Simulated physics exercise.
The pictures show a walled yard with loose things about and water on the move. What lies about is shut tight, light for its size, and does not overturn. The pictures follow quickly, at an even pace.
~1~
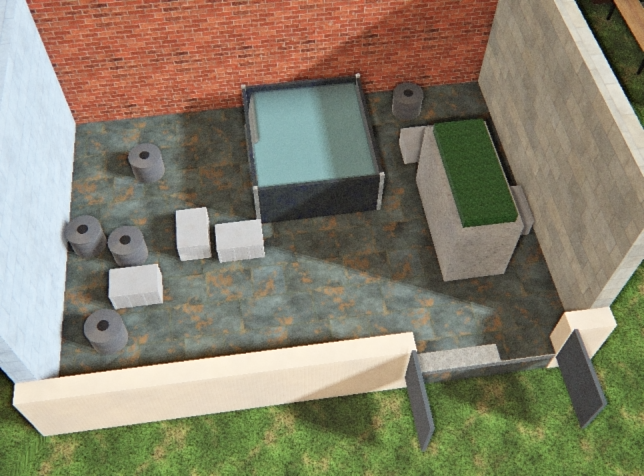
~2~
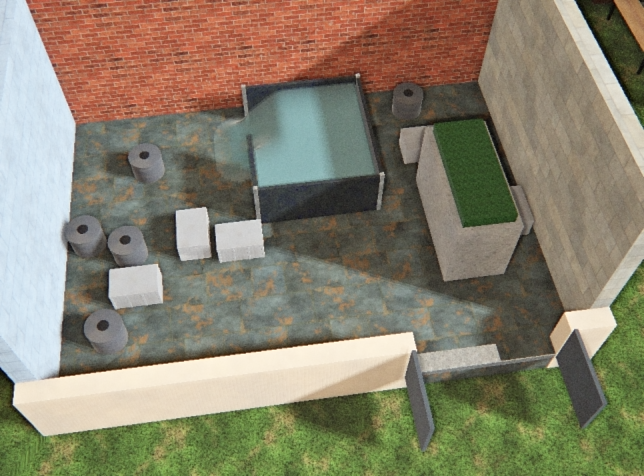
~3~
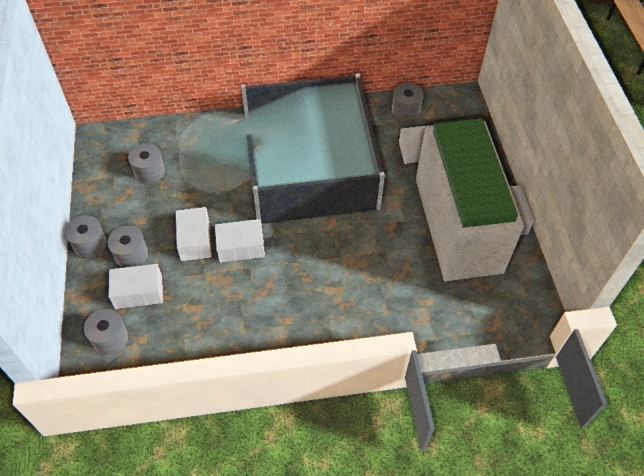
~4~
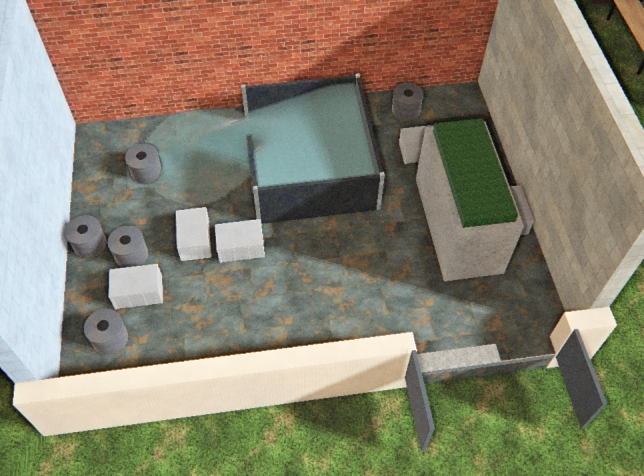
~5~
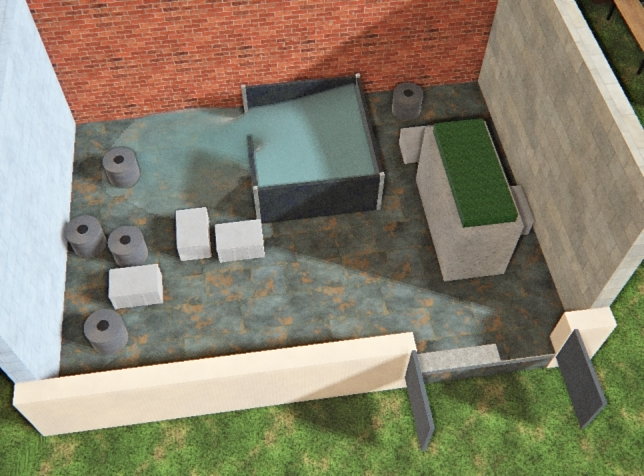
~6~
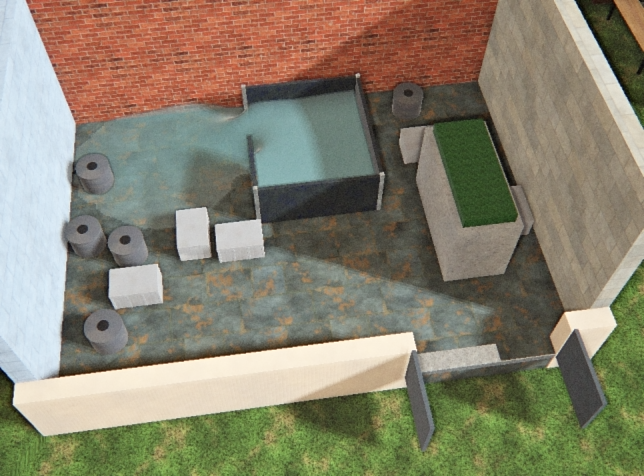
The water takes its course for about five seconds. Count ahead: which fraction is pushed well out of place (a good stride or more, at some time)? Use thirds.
Share: From one to two thirds.
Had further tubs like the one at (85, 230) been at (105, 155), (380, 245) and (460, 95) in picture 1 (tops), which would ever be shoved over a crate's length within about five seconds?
As listed: Swept aside, not that far, less than that.
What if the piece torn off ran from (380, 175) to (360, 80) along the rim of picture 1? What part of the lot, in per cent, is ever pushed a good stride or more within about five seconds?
Near 30 in a hundred.
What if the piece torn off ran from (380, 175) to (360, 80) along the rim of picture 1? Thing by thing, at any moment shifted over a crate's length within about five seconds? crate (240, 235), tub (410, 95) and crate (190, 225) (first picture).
In that order: Not that far, yes, not that far.
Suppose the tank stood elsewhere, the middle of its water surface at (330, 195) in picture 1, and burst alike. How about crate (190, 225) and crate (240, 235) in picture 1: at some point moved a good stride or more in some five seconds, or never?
In that order: Yes, not that far.
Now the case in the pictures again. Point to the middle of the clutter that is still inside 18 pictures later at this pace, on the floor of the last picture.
Near (264, 261).
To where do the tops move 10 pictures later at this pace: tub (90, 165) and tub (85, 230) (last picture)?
Roughly at (74, 243) and (86, 305).
A moment on, 1 of 10 are well off their spots; 1 afloat.
Next, 2 of 10 are well off their spots; 3 afloat.
Later, 5 of 10 are well off their spots; 4 afloat.
In the end, 5 of 10 are well off their spots, and 5 have been at some point; 4 afloat.
